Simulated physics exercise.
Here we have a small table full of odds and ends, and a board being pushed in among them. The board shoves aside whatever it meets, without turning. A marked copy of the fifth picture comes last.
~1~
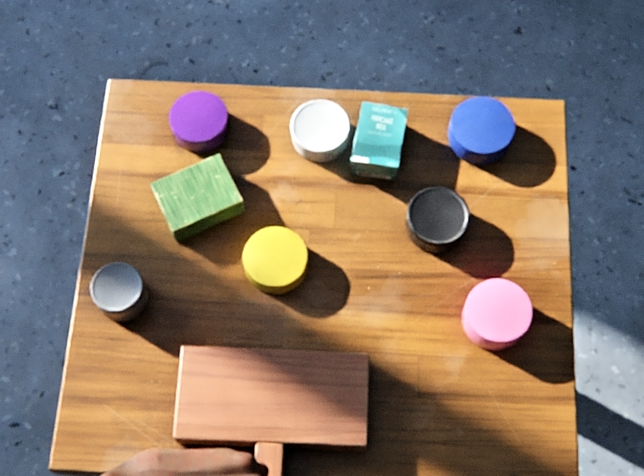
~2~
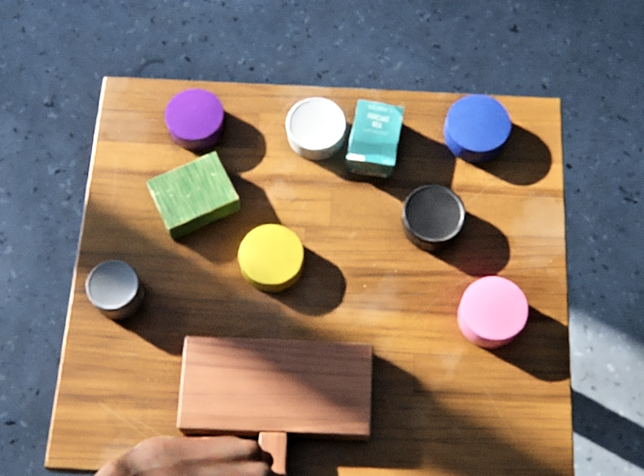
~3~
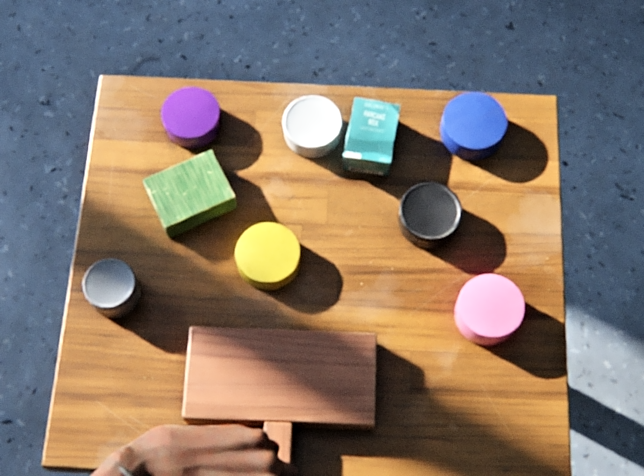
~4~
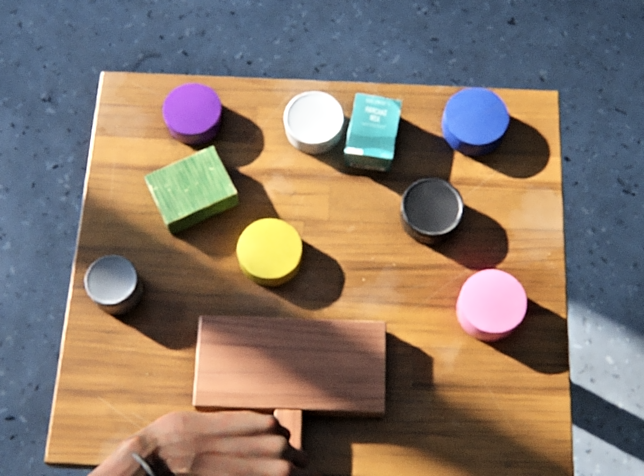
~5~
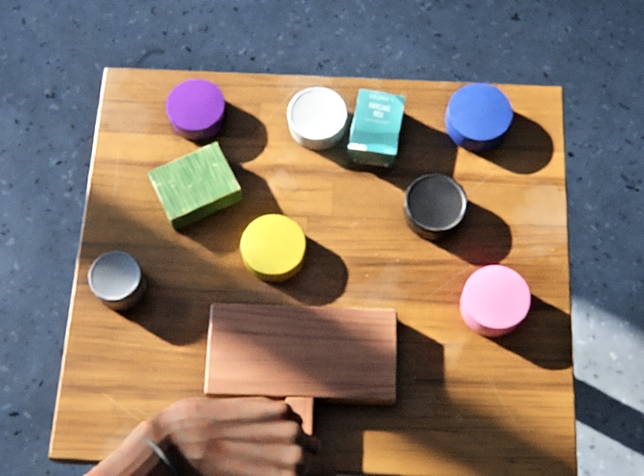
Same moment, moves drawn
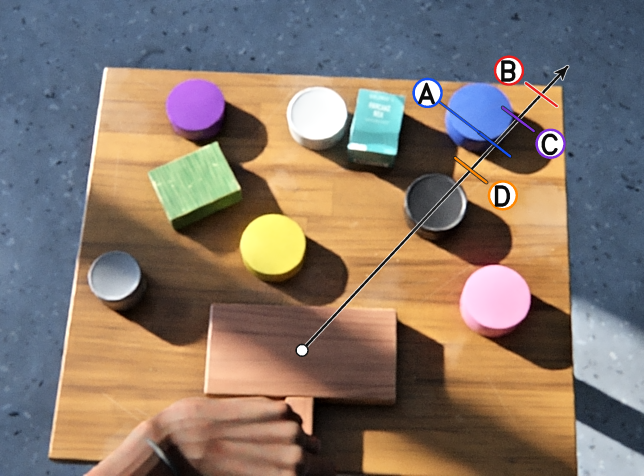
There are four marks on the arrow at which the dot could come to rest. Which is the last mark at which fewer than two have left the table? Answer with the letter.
At A, and not beyond.
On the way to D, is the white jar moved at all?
No.
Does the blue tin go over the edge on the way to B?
Yes.
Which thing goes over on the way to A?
The blue tin goes over.
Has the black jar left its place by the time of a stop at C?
Yes.
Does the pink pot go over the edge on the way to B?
Yes.
On the marked copy, A at (494, 144); B at (541, 95); C at (518, 119); D at (471, 171); the arrow from (302, 350) to (567, 66); the white dot at (302, 350).
With A. Early on, board (374, 277); yellow tin (288, 204); grey tub (119, 281).
Further on, board (443, 205); blue tin (485, 94); pink pot (539, 290).
At the end, board (492, 151); blue tin over the edge; turquoise box (394, 80); one fallen.
As for the rest, B drops three; C drops two; D is within the limit but short.
